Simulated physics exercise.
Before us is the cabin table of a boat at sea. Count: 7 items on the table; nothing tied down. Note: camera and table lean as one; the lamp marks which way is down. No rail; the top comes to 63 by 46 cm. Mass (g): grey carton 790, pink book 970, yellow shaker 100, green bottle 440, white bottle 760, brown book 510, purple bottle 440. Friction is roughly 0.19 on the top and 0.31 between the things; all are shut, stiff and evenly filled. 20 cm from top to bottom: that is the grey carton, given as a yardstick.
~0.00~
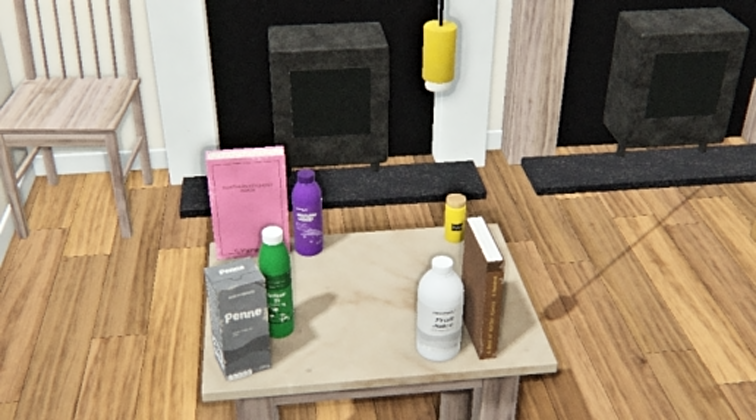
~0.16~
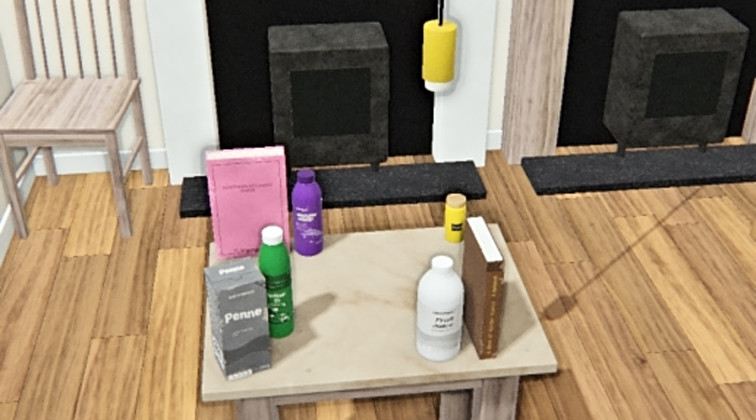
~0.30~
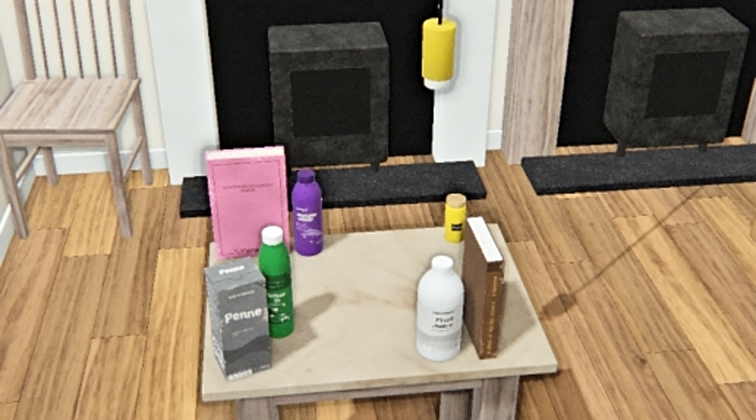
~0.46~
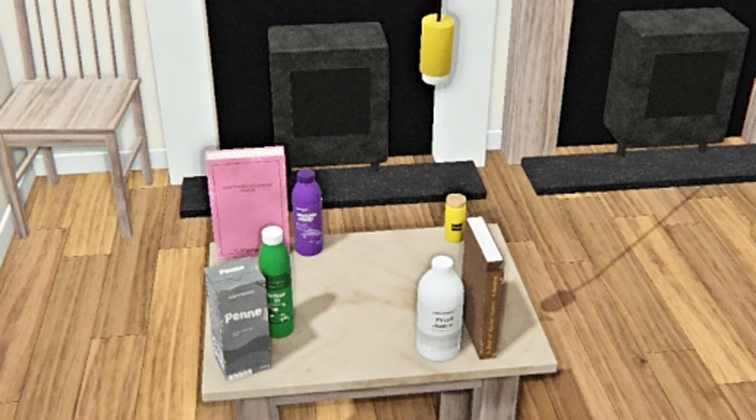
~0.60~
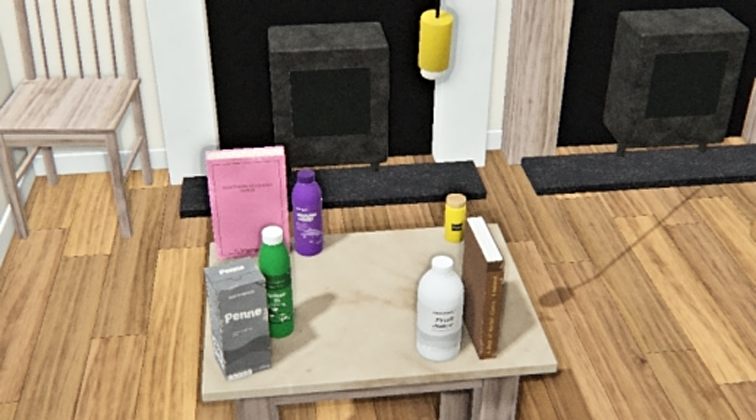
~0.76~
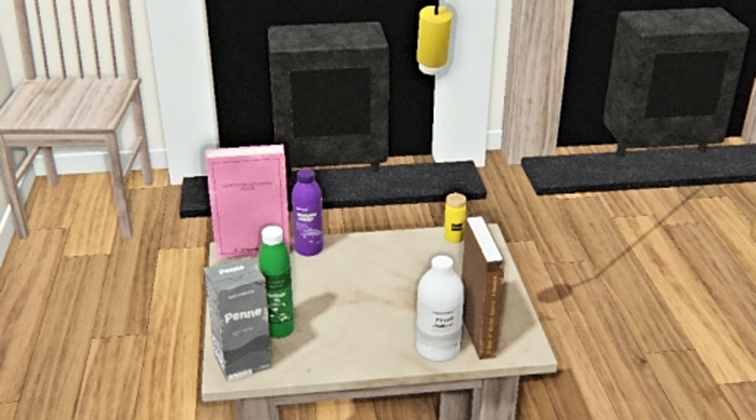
A hanging yellow cylinder drifting slightly upward and left before a dark stove, while cartons, bottles and books stand still on a table.
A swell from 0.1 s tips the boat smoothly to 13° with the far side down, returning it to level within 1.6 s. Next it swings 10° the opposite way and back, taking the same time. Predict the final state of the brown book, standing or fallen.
Standing.
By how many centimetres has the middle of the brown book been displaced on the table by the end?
Start to finish, roughly 5 cm.
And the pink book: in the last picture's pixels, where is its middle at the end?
(268, 368).
After 1.06 s, floor tilted 12°, far side down; pink book now off the table; brown book moved 2 cm near (479, 281); grey carton moved 2 cm.
After 1.26 s, floor tilted 8°, far side down; brown book moved 4 cm near (476, 274); grey carton moved 5 cm; purple bottle moved 4 cm.
After 1.46 s, floor tilted 3°, far side down; brown book moved 5 cm near (476, 273); purple bottle 4° off its base; grey carton moved 6 cm.
In the end (3.8 s), off the table and tipped over, pink book; not toppled but over 5 cm from the start, grey carton; the other 5 under 5 cm from the start. In the last view, brown book near (476, 273).
